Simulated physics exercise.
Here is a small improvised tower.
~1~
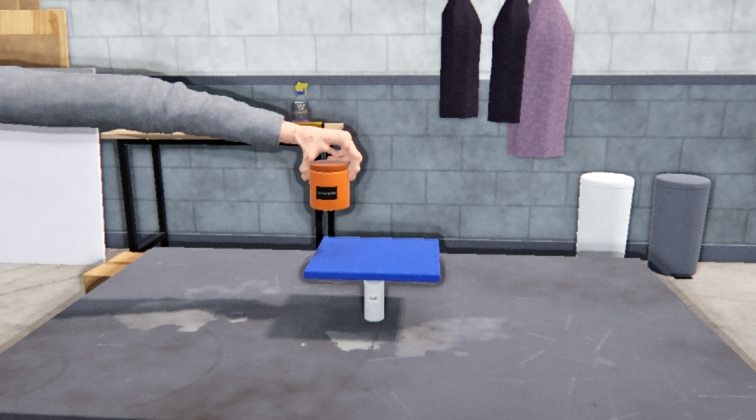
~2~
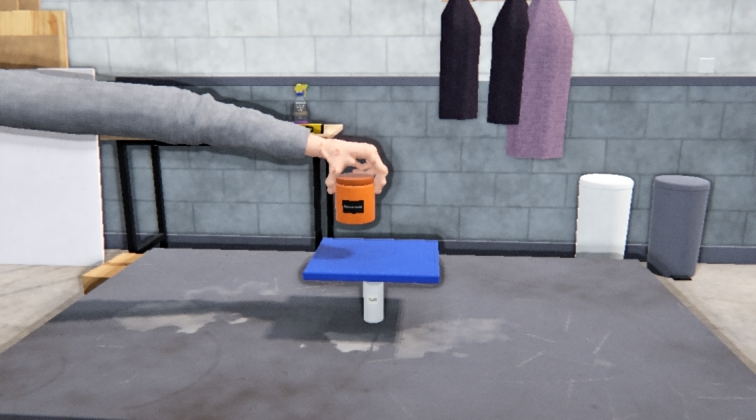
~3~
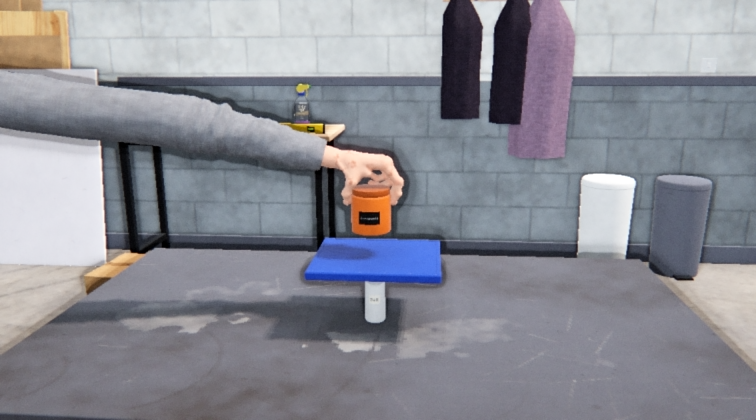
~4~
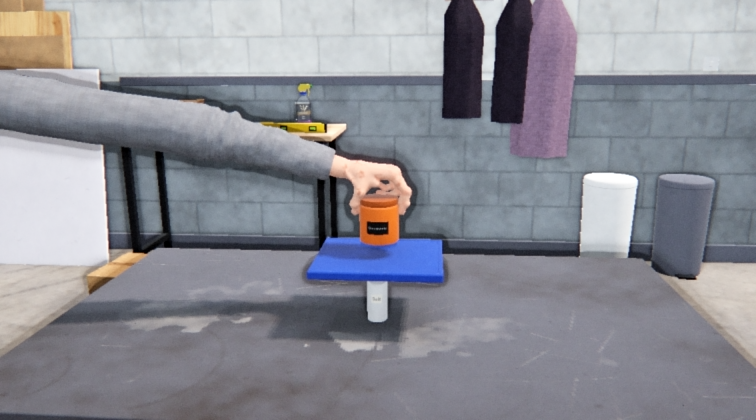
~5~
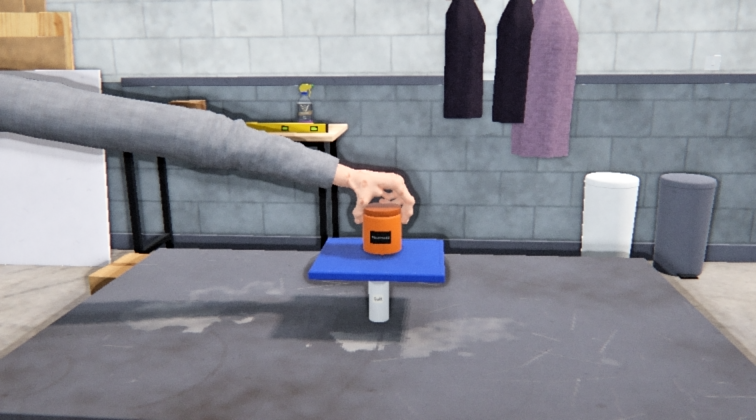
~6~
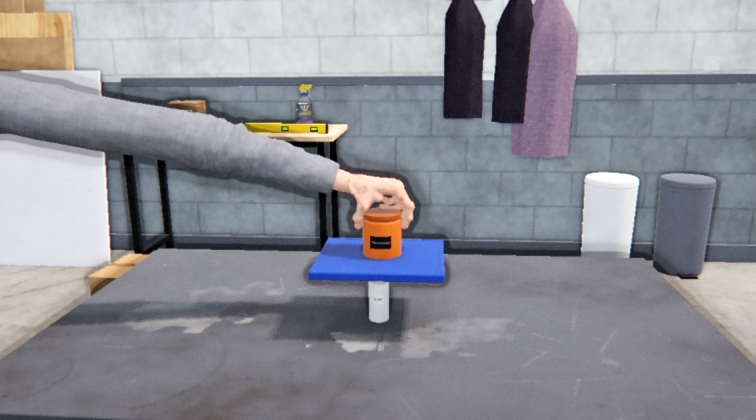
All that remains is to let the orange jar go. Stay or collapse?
It holds.
Then, 0.20 s after the last picture, nothing has stirred.
Then, 0.40 s after the last picture, orange jar resting near (382, 234).
At rest, all 3 in place. Seen from the same camera at the end, orange jar near (382, 234). The stack stays up.
